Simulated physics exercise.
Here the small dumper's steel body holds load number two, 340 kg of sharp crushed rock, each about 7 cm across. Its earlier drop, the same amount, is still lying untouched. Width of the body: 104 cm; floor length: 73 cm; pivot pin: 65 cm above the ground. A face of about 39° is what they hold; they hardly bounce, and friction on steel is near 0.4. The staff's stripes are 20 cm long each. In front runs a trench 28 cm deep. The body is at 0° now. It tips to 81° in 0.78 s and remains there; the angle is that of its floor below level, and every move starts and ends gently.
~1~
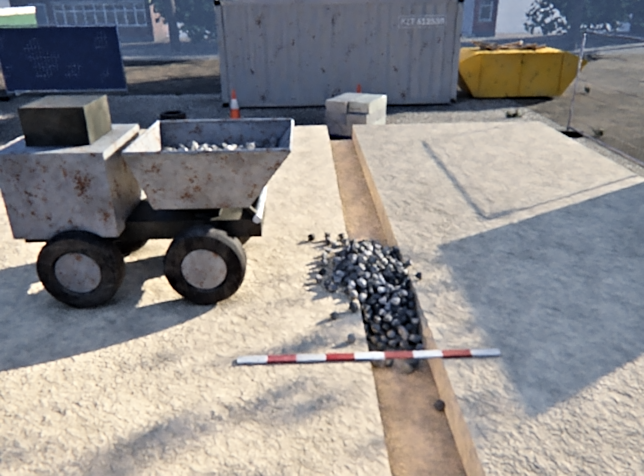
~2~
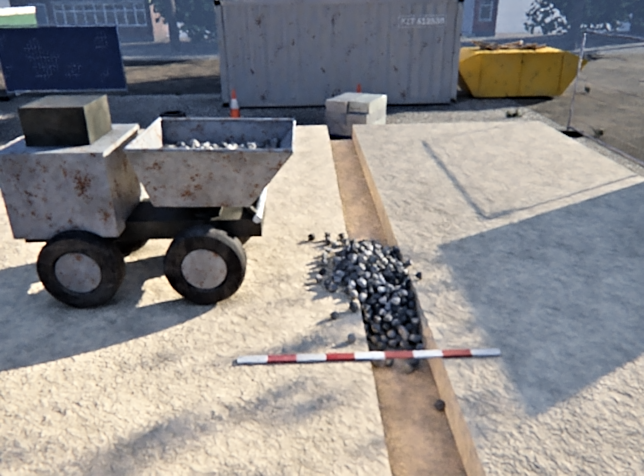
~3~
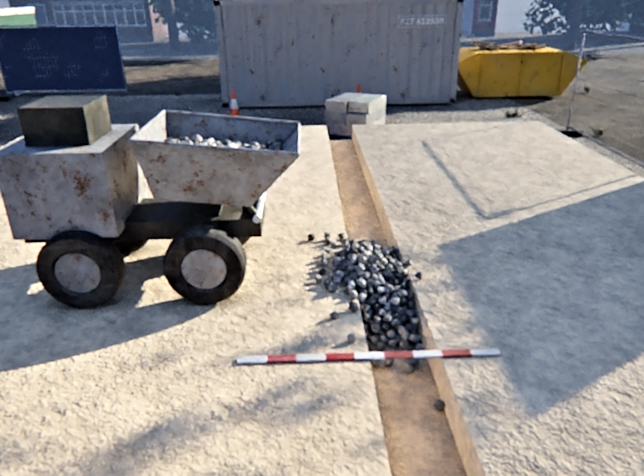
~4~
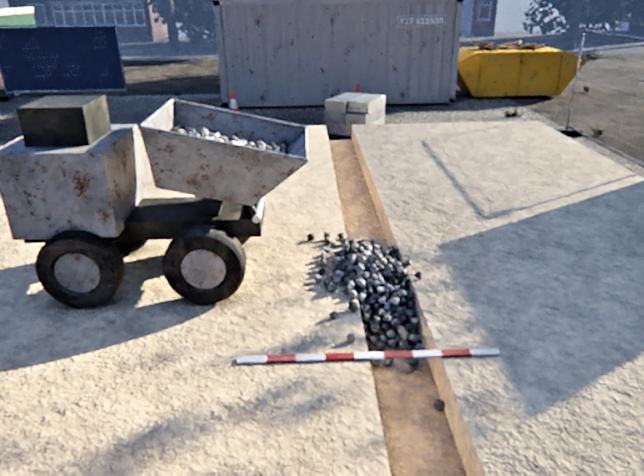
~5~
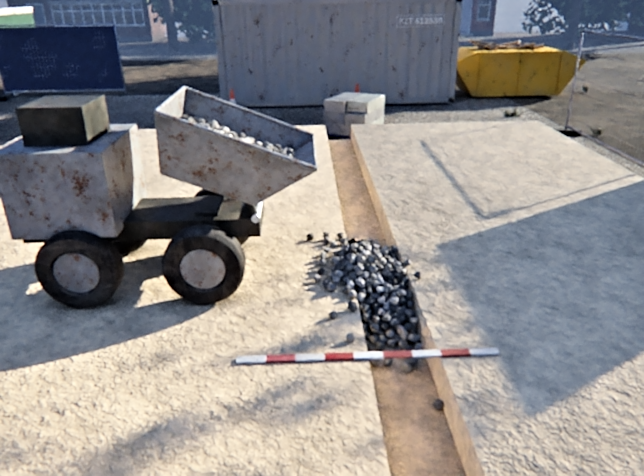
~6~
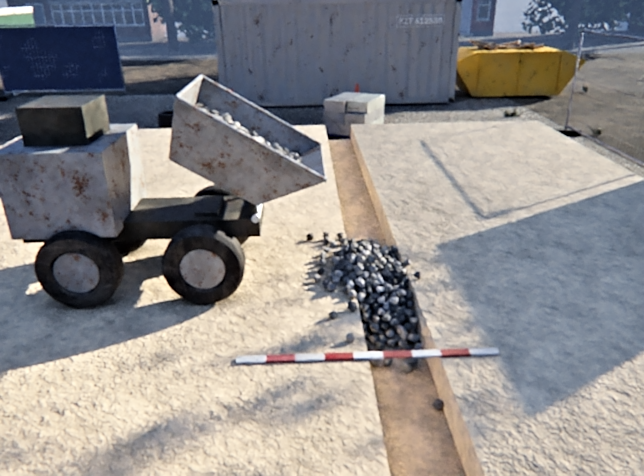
On a sunlit, pale paved site seen from slightly above, a grey container, a dark blue panel and a yellow skip stand at the back. A rusty grey dumper carrying grey stones sits on the left, beside a trench holding a pile of dark stones behind a red-and-white staff. The dumper's body, level at first, tilts steadily up and rightward with its stones inside, while the camera stays still.
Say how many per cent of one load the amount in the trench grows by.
It grows by about 59 %.
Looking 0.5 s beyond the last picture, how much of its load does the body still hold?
Near 90 per cent of the load is held.
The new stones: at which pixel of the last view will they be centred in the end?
Middle: Approx. (388, 266) px.
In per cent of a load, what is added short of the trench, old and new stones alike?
That comes to about 15 % of a load.
Then, 0.2 s after the last picture the floor is at 68°; in per cent of one load, 100 in the body, 8 short of the trench, 92 in the trench; the foremost stones are at (404, 280).
Then, 0.5 s after the last picture the floor is at 81°; in per cent of one load, 89 in the body, 11 short of the trench, 100 in the trench; the foremost stones are at (404, 280).
Then, 0.9 s after the last picture the floor is at 81°; in per cent of one load, 22 in the body, 14 short of the trench, 148 in the trench, 16 past the trench; the foremost stones are at (458, 258).
Then, 3.5 s after the last picture the floor is at 81°; in per cent of one load, 0 in the body, 20 short of the trench, 151 in the trench, 28 past the trench; the foremost stones are at (548, 253). Net gain in the trench, 59.
